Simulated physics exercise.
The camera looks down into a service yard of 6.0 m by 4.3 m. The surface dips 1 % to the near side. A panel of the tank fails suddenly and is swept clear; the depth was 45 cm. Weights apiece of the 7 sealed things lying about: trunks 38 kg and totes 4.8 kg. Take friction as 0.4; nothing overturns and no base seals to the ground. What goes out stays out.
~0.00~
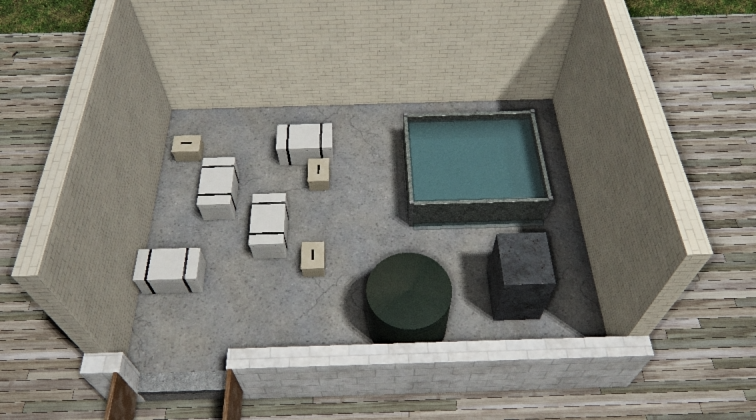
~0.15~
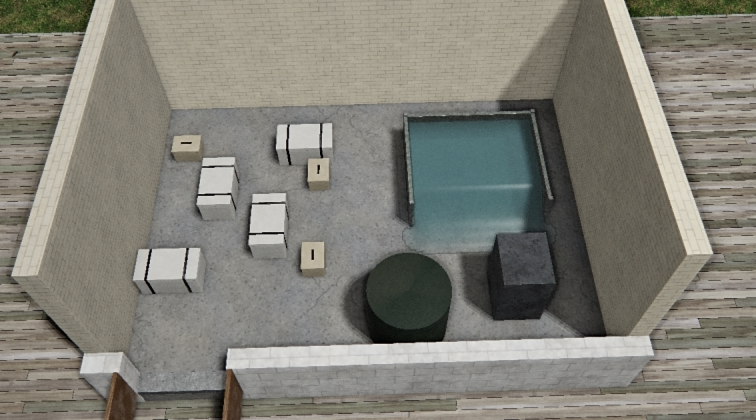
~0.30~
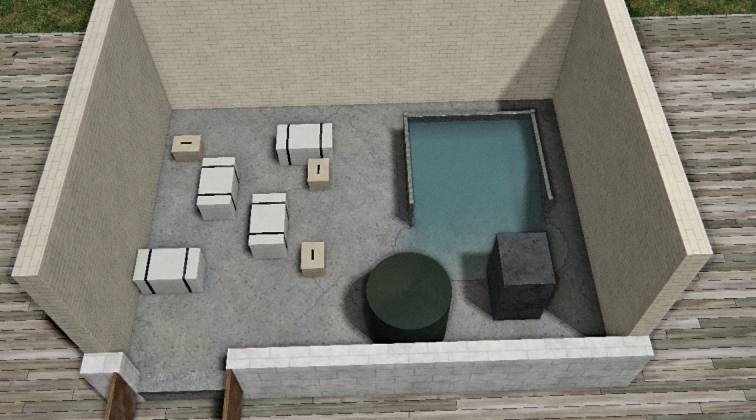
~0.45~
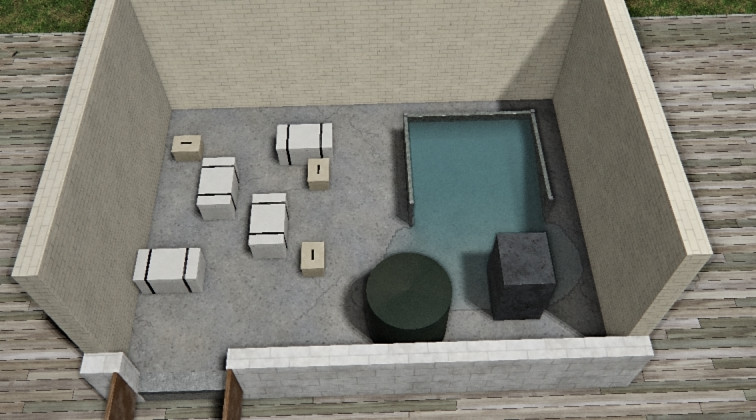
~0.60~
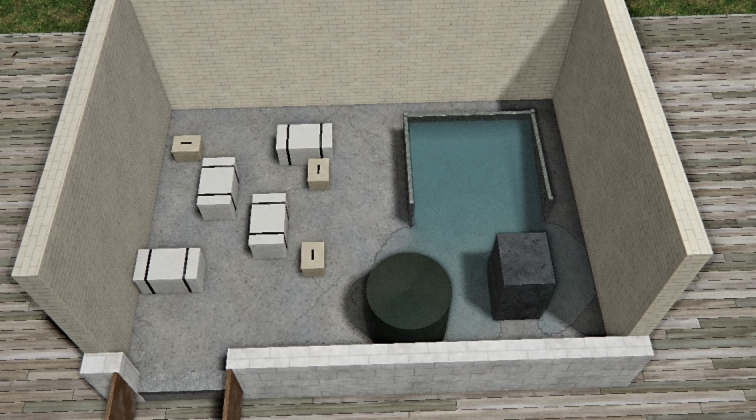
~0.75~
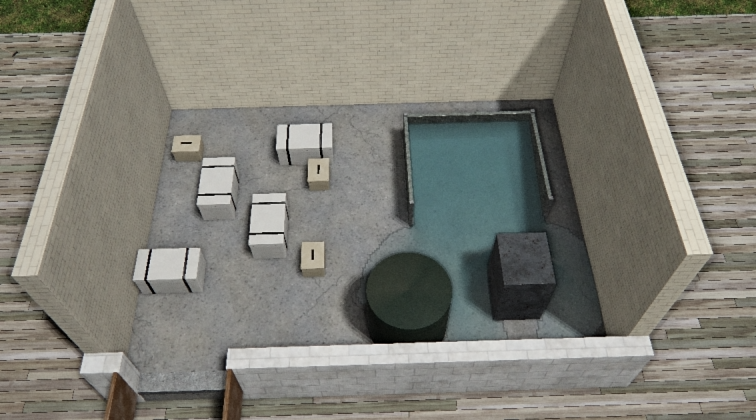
At first, a rectangular tank of blue-green water stands full in a walled yard beside a dark cylinder and a dark block. Then its near side is gone, and water spreads across the floor toward the near wall, surrounding the block and reaching the cylinder, while the white and tan boxes stay still.
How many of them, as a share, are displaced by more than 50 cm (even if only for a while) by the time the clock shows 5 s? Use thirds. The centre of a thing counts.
Share: Less than a third.
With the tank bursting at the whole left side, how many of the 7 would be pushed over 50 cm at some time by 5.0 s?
Then 6.
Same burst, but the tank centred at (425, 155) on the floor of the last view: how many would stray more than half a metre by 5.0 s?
Then 1.
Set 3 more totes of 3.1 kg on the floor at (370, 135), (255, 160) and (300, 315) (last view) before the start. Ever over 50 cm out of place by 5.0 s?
In turn: Under, short of it, past it.
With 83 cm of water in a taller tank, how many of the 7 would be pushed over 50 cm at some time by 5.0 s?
In that case 3 of them.
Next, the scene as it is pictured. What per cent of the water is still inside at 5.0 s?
About 96 per cent.
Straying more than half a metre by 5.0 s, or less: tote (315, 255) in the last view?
It is more.
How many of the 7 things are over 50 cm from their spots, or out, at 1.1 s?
I count 0.
After 1.1 s 0 of 7 are over 50 cm from their spots; 0 afloat.
After 2.2 s 0 of 7 are over 50 cm from their spots; 0 afloat.
After 3.5 s 1 of 7 are over 50 cm from their spots; 1 afloat.
After 5.0 s 1 of 7 are over 50 cm from their spots, and 1 have been at some point; 1 afloat.
